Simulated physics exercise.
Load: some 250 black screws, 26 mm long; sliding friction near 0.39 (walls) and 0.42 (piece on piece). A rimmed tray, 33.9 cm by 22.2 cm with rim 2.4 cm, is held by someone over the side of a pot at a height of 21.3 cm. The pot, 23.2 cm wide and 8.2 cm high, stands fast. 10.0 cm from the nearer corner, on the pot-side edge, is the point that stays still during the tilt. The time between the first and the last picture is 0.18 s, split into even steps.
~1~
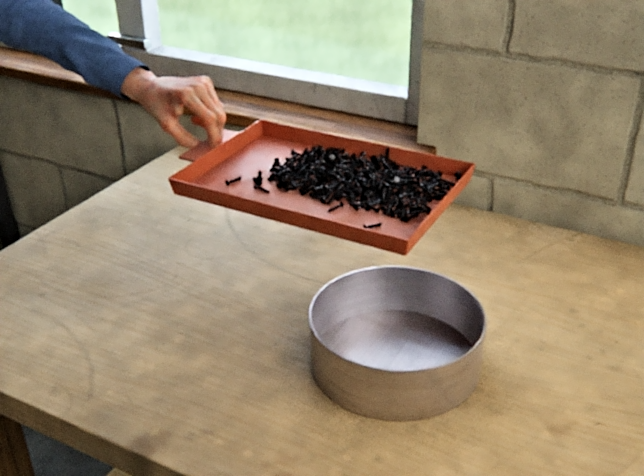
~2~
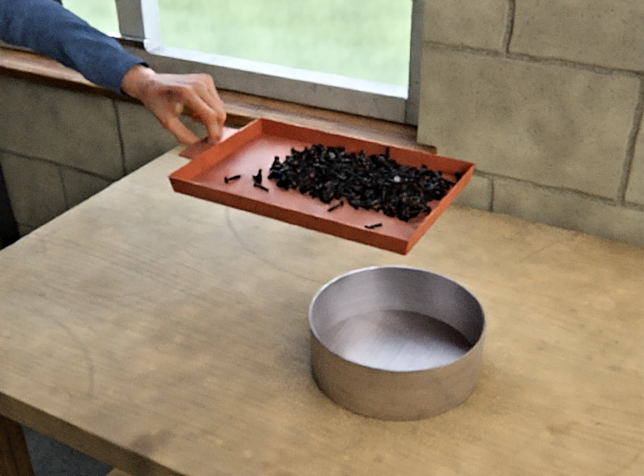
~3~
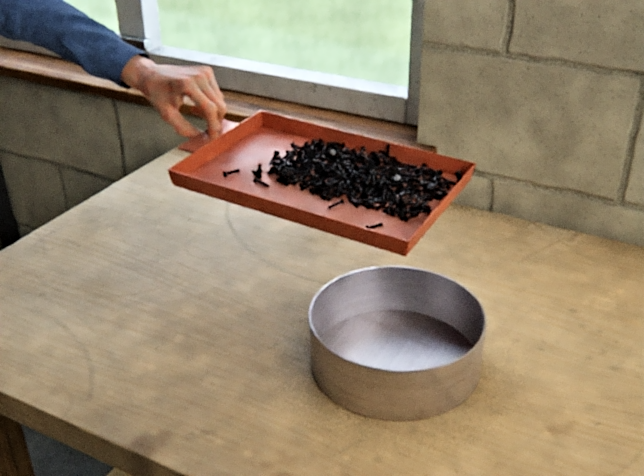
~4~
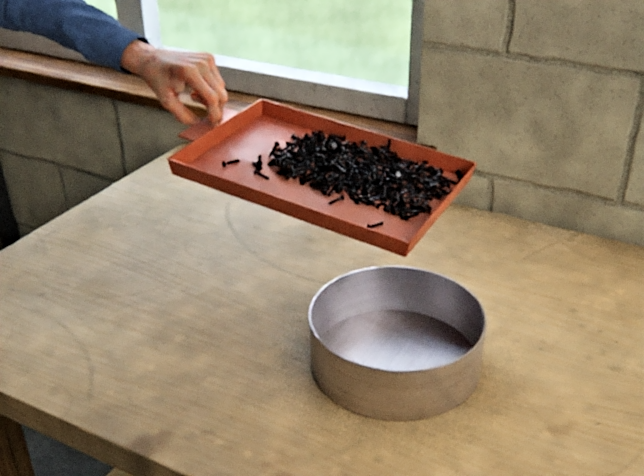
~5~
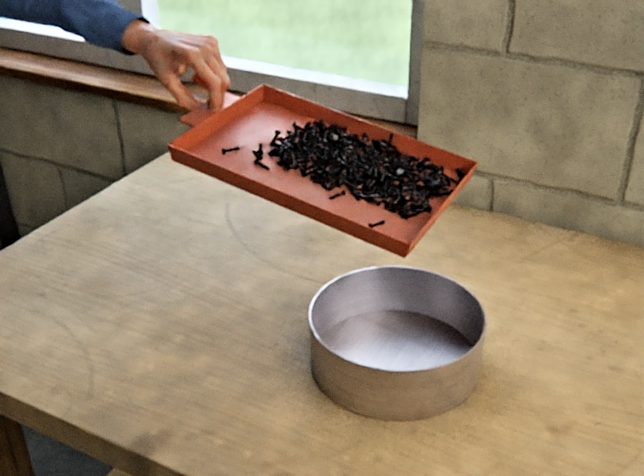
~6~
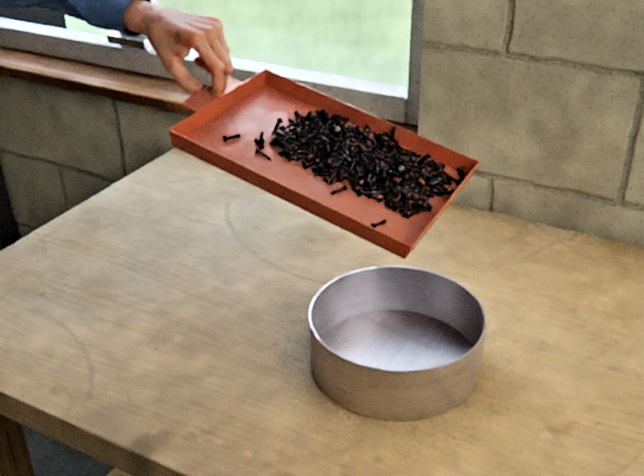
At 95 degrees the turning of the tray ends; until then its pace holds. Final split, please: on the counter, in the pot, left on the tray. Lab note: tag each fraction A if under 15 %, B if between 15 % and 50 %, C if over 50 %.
Counter = C, pot = B, left on the tray = A.
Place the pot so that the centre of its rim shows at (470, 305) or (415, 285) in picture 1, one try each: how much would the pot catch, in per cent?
First try about 80 per cent, second try about 25 per cent.
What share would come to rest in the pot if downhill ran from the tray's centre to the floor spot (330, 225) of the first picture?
The share comes to about 95 in a hundred.
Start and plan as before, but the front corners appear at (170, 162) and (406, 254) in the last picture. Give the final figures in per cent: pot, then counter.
Pot 90; counter 5.
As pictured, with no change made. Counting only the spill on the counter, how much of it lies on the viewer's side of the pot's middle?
Roughly 50 percent of the spill.
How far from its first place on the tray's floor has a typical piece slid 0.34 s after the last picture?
Displacement on the tray: About 7 cm.
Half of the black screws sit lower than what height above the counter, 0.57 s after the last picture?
The halfway mark sits at about 20 cm.
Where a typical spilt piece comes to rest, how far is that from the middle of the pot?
About 20 centimetres.
Then, 0.34 s after the last picture, tilt 53 degrees; the tray holds 100 %, the pot 0 %.
Then, 0.57 s after the last picture, tilt 80 degrees; the tray holds 50 %, the pot 0 %.
Then, 0.91 s after the last picture, tilt 95 degrees; the tray holds 5 %, the pot 30 %.
In the end, counter 60 %, pot 40 %, tray 0 %.
